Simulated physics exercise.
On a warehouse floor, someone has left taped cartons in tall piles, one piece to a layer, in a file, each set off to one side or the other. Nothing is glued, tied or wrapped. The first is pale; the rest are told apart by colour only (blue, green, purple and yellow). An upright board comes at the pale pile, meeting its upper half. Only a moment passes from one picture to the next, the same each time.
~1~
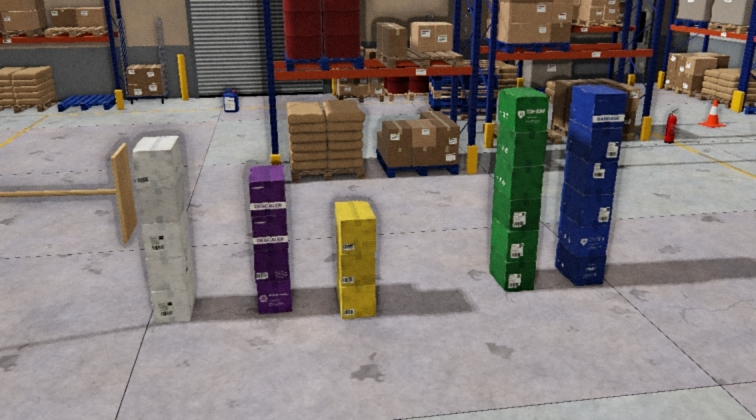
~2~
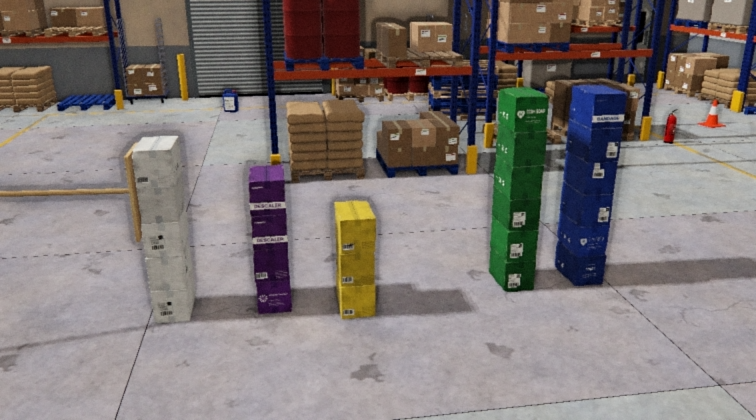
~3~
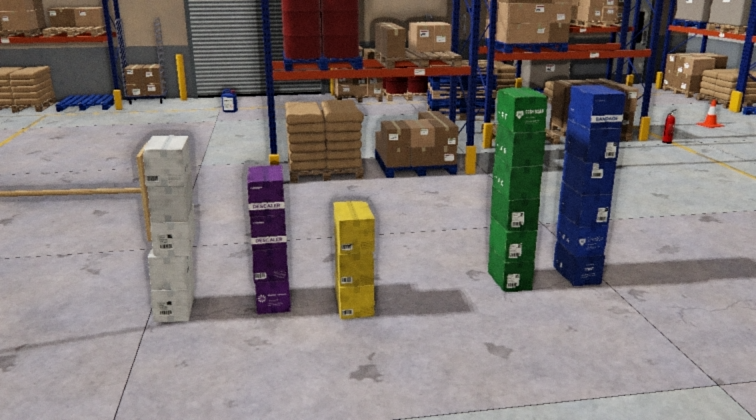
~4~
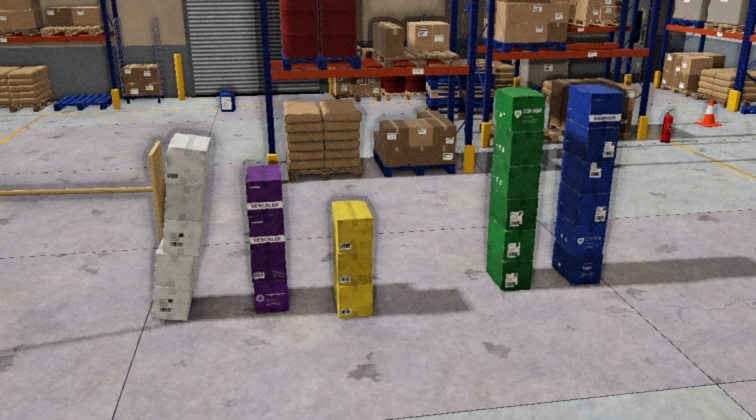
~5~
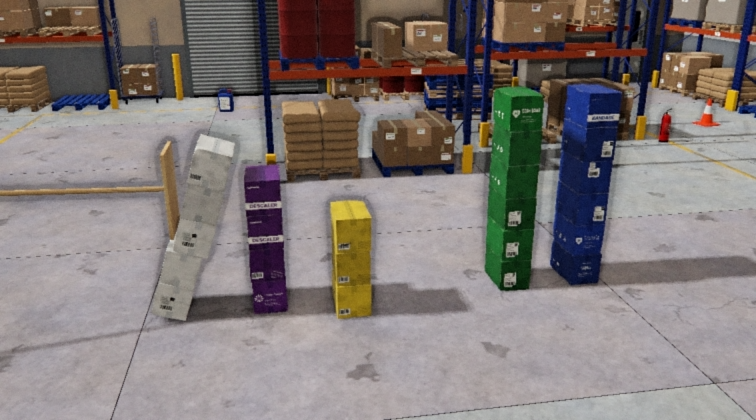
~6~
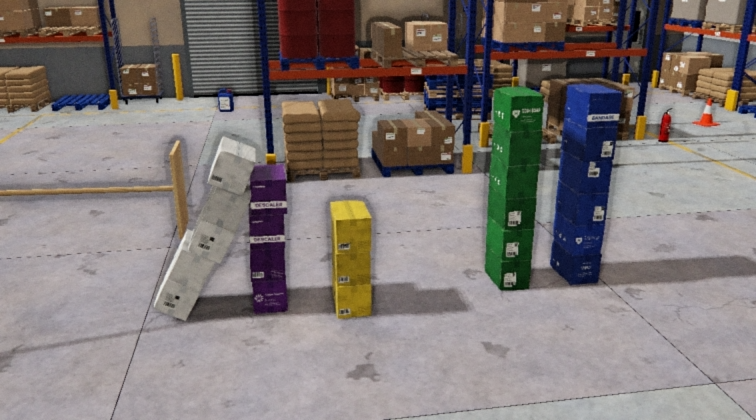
An upright wooden board on a pole slides in from the left across a warehouse floor, seen from slightly above by a nearly still camera. It meets the pale stack at far left, with purple and yellow stacks beside it, taller green and blue ones at right, and loaded racks behind. The pale stack leans rightward, slightly then clearly, until its top meets the purple stack.
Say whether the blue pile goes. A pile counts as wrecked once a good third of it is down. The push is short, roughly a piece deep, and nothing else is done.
It mostly stays up.
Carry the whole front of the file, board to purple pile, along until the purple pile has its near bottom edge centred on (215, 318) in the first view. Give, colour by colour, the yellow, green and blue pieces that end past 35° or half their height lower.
Pile by pile, yellow 2, green 0, blue 0.
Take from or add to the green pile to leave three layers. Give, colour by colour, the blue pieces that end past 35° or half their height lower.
Down at the end: Blue 0.
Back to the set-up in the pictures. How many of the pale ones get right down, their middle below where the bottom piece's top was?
It comes to 3.
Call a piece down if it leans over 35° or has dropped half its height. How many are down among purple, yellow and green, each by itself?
Pile by pile, purple 4, yellow 3, green 0.
Just after the last frame, 5 of the pale pile down; none of the 6 blue cartons down (0 of 19 in all colours); top blue carton unmoved; top purple carton tilted clearly.
A moment on, 5 of the pale pile down; none of the 6 blue cartons down (7 of 19 in all colours); top blue carton unmoved; top yellow carton on its side.
When it is over, 5 of the pale pile down; none of the 6 blue cartons down (7 of 19 in all colours); top blue carton unmoved; top yellow carton on its side. In pixels of the last frame, middles, top blue carton near (592, 105), top yellow carton near (506, 290).
